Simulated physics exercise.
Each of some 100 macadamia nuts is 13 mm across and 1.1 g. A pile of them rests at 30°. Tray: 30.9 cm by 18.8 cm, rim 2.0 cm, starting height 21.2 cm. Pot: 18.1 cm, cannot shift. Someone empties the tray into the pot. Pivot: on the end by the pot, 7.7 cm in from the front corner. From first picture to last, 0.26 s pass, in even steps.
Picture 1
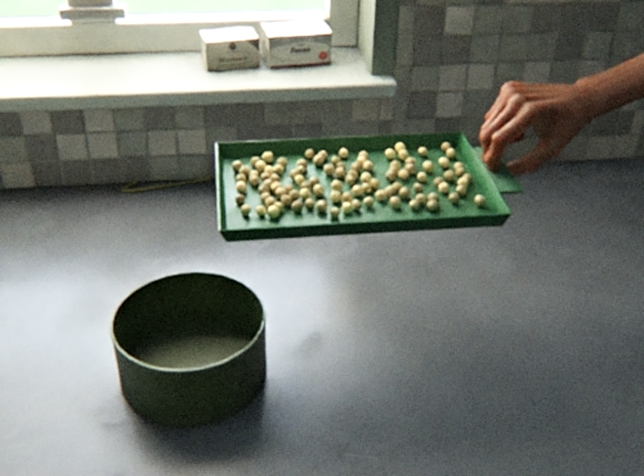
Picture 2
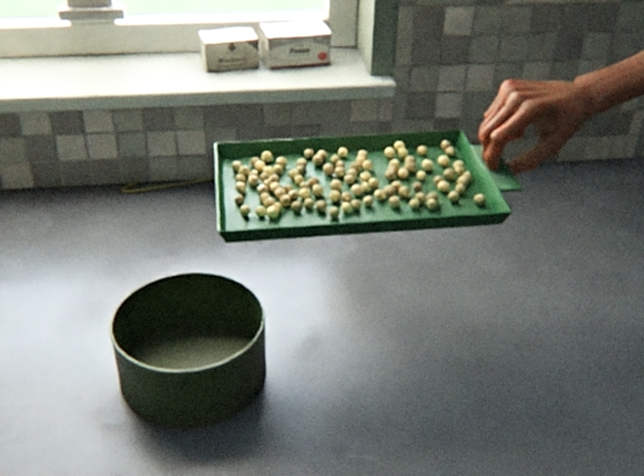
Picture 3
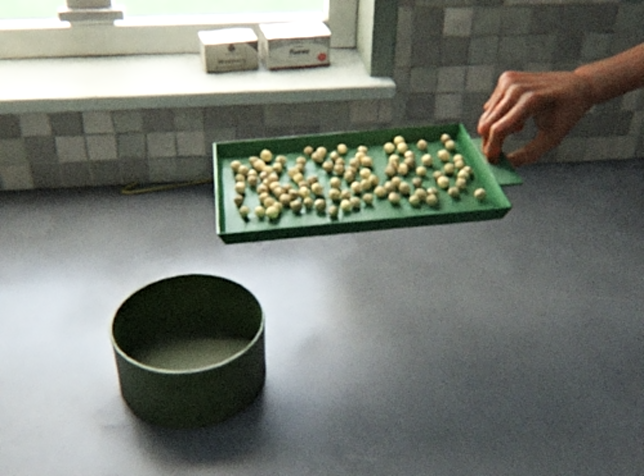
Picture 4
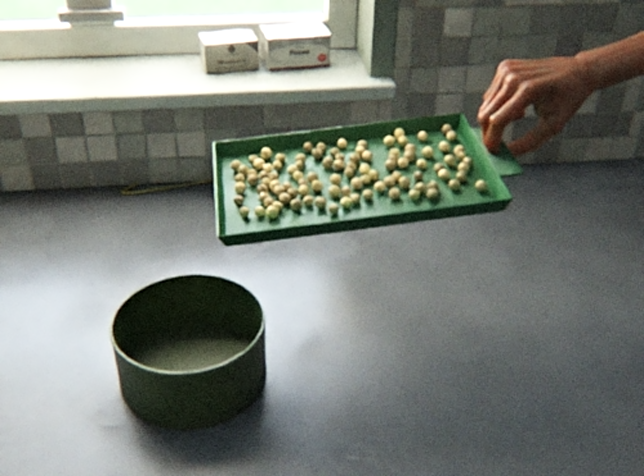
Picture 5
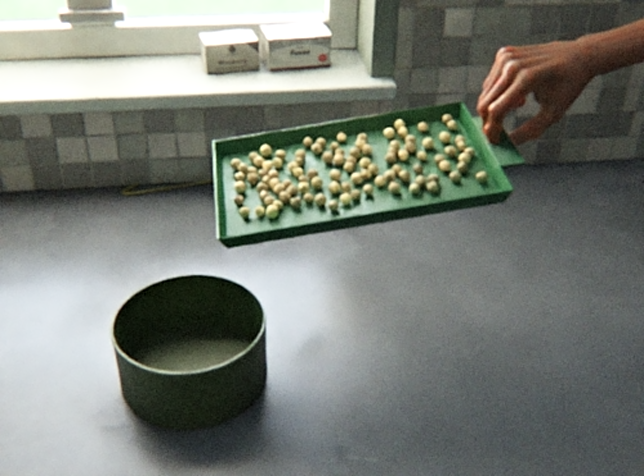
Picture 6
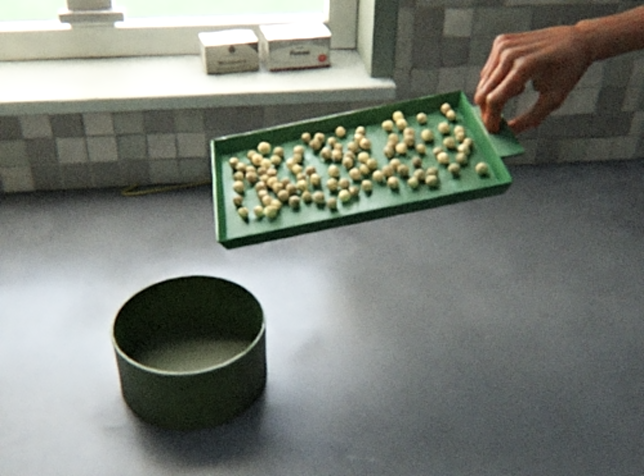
A green tray scattered with small, round, pale nuts starts out nearly level, held by a hand at its right end above a dark countertop. The hand gradually raises that end, so the tray slants gently down toward the left, near a dark green pot, while the nuts stay spread across it.
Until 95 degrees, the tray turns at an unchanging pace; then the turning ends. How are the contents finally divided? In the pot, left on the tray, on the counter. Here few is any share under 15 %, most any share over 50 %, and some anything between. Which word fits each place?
Pot: Most; tray: Few; counter: Few.
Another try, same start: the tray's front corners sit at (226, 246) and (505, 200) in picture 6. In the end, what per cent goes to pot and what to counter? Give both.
Pot 50 % / counter 50 %.
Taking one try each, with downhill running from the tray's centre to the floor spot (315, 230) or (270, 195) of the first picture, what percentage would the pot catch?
Estimate: Some 70 % and some 60 % respectively.
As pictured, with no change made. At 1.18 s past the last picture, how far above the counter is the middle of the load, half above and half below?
Some 22 cm.
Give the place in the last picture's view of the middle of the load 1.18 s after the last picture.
Approximately (221, 234) in the last view.
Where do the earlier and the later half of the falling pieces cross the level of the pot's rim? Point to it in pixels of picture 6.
Early half: About (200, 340); late half: (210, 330).
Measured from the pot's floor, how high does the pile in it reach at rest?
Close to 2.5 cm up.
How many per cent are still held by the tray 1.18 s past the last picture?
Estimate: About 75 percent.
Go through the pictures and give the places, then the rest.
Tray tilt 0 degrees, front corners at (226, 226) and (504, 210); middle of the pieces at (351, 181); pot at (189, 317), in the first picture.
Tray tilt 1 degrees, front corners at (225, 227) and (504, 209); middle of the pieces at (350, 180), in the second picture.
Tray tilt 3 degrees, front corners at (224, 229) and (504, 204); middle of the pieces at (350, 177), in the third picture.
Tray tilt 5 degrees, front corners at (224, 232) and (505, 196), lowest corner left front; middle of the pieces at (349, 173), in the fourth picture.
Tray tilt 8 degrees, front corners at (224, 234) and (505, 187), lowest corner left front; middle of the pieces at (349, 168), in the fifth picture.
Tray tilt 11 degrees, front corners at (224, 236) and (505, 178), lowest corner left front; middle of the pieces at (348, 163); pot at (189, 320), in the sixth picture.
Then, 0.71 s after the last picture, tilt 51 degrees; the tray holds 100 %, the pot 0 %.
Then, 1.18 s after the last picture, tilt 77 degrees; the tray holds 75 %, the pot 15 %.
Then, 1.72 s after the last picture, tilt 95 degrees; the tray holds 0 %, the pot 100 %.
In the end, pot 100 %, tray 0 %, counter 0 %.
